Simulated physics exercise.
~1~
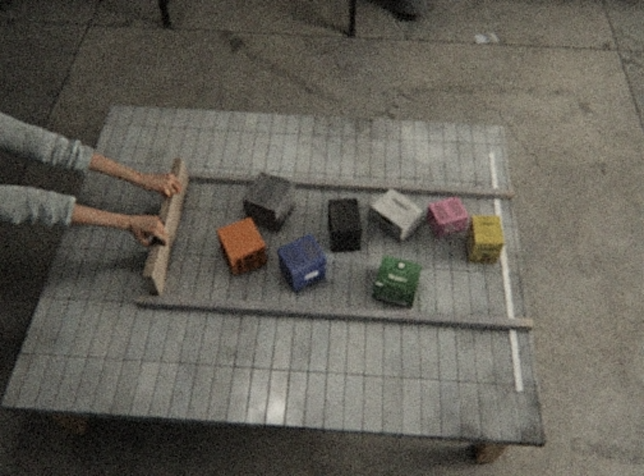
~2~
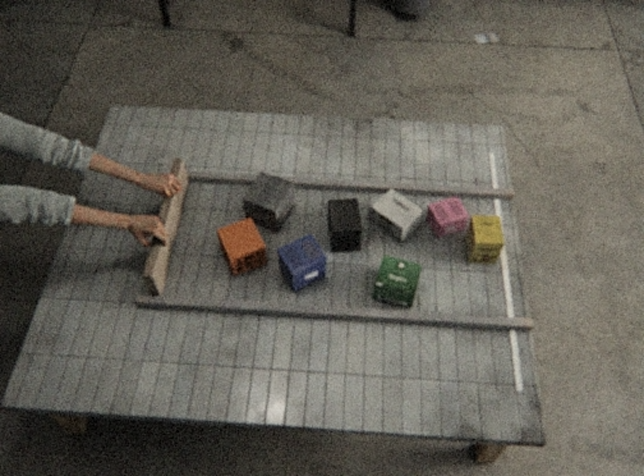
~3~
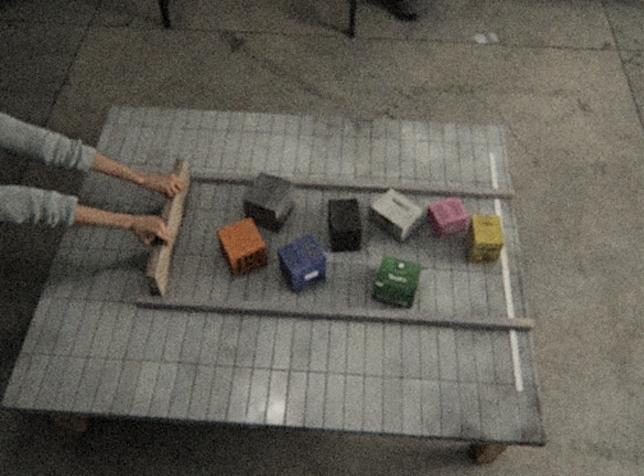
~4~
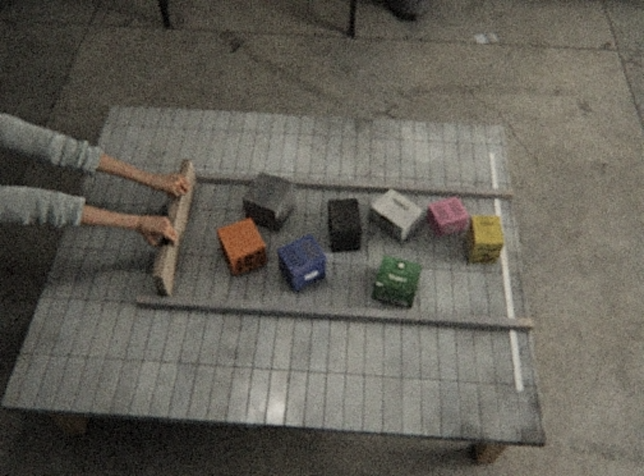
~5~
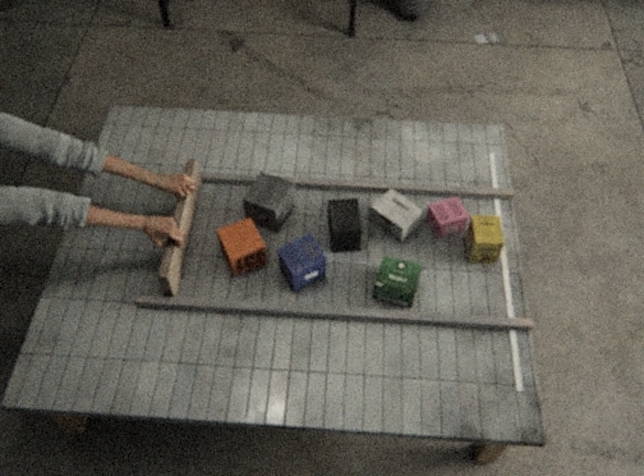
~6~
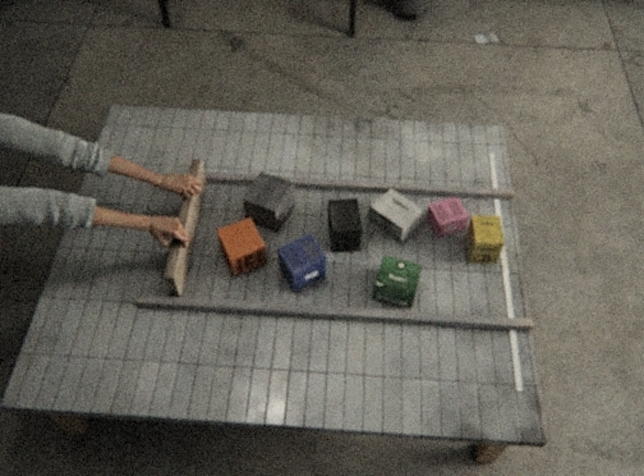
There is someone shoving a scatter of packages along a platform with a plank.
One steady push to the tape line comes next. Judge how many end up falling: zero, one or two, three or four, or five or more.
My judgement: Five or more.
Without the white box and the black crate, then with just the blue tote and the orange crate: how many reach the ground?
The number is 5 for the first case and 6 for the second.
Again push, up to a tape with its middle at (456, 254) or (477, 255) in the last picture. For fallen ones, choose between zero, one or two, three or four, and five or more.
With the tape at the first spot it's 1 or 2, and at the second it's at least five.
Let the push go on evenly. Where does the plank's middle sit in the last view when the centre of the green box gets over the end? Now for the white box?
Green box over the end: About (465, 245). White box over the end: About (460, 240).
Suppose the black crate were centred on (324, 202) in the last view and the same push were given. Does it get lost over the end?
In that case it ends up off.
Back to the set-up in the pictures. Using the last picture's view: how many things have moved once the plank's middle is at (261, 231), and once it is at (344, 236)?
Tally at point one: 3; at point two: 7.
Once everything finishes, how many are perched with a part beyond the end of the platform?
The total here is 1.
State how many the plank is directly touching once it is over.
1 touch it.
A little later, none off yet; yellow box at rest near (484, 240); pink tote at rest near (447, 217); green box shifted a little near (411, 283).
When it is over, the number that fall off is five or more; down, grey box, blue tote, black crate, white box, green box, pink tote and yellow box.
